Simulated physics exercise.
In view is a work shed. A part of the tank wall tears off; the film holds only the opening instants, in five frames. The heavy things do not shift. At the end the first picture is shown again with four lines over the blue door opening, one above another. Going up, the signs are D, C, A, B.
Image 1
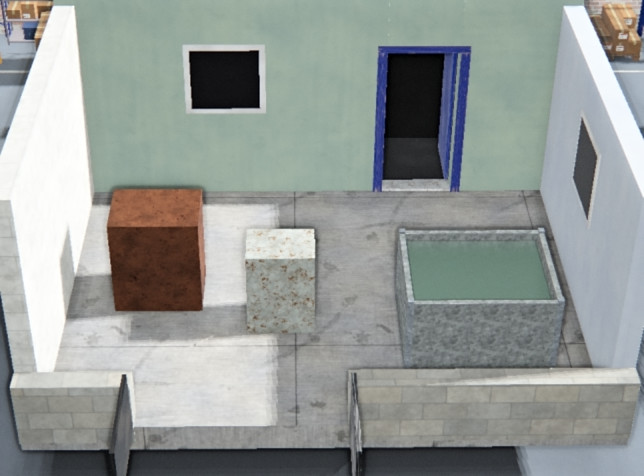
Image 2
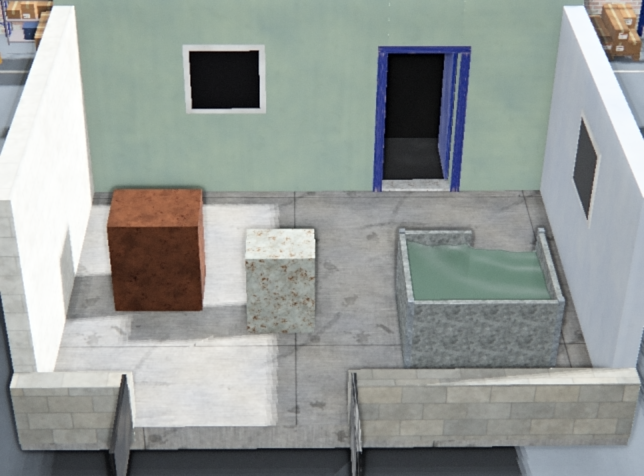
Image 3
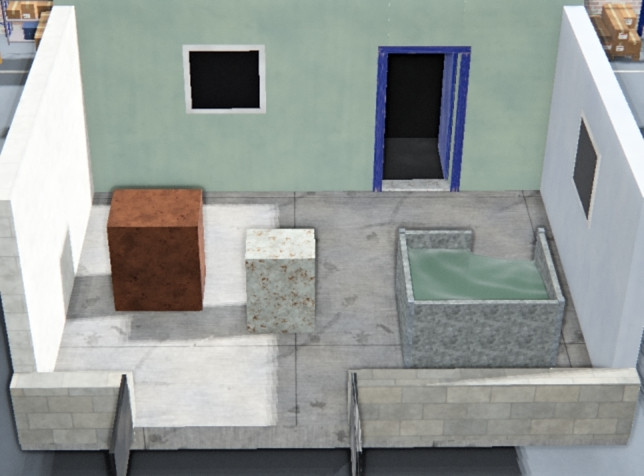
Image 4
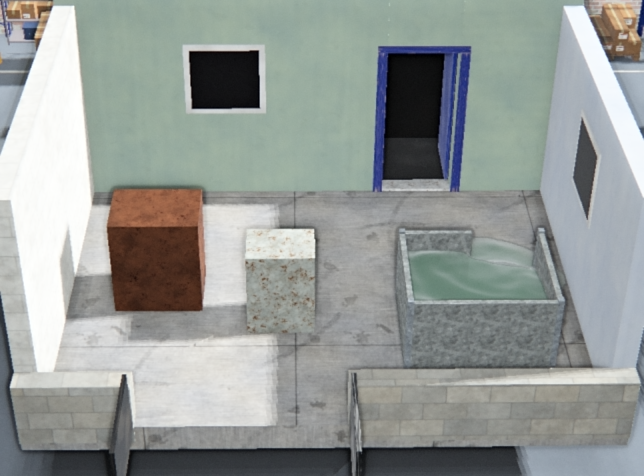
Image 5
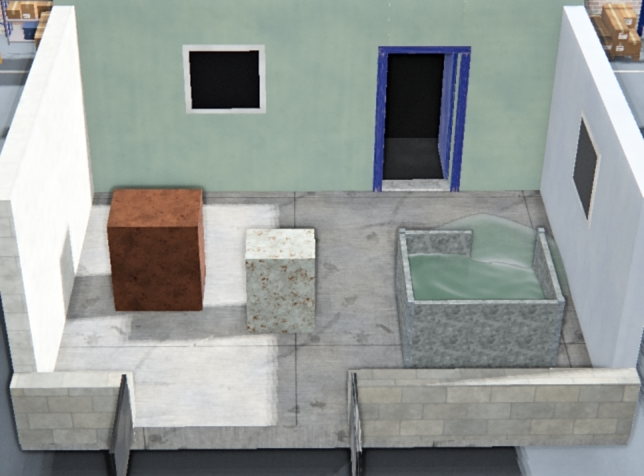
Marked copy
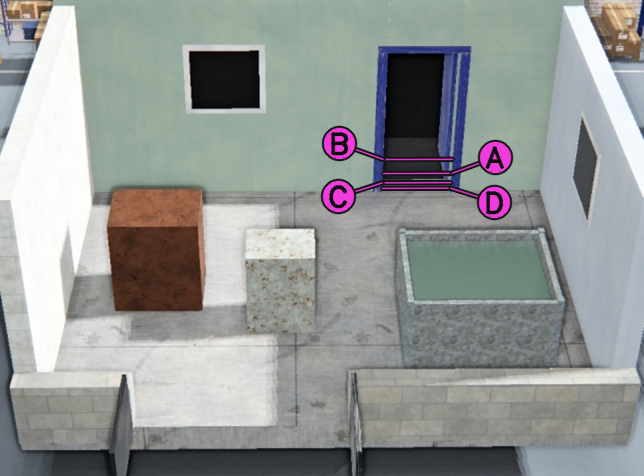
At the start, green water lies level in a grey stone tank at the right of a walled yard, near a blue doorway. The surface then dips and ripples, sinking lower at the left, and a pale, clear sheet of water spreads out behind the tank's back right side, while the reddish-brown and speckled blocks stay still.
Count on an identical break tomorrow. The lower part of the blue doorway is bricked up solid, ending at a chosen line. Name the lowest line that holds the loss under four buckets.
A is the one.
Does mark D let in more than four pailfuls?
Yes.
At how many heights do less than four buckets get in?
Two of the four.
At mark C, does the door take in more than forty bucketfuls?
No.
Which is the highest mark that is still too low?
That is mark C.
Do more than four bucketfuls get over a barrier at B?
No, that is safe.
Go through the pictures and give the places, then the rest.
Water in the tank at rest, its middle at (478, 271); foot of the blue doorway at (416, 191); open gate at (240, 367).
Water covers 1 % of the ground, its front hidden from here.
Water covers 3 % of the ground, its front hidden from here.
Water covers 7 % of the ground, its front hidden from here.
Water covers 12 % of the ground and shows as far out as (491, 217).
On the marked copy, A at (417, 173); B at (418, 159); C at (416, 182); D at (416, 188); from the bottom up D, C, A, B.
With A, a bucket or two gets in.
With B, nothing gets over.
With C, about 11 bucketfuls get in.
With D, dozens of bucketfuls pour in.
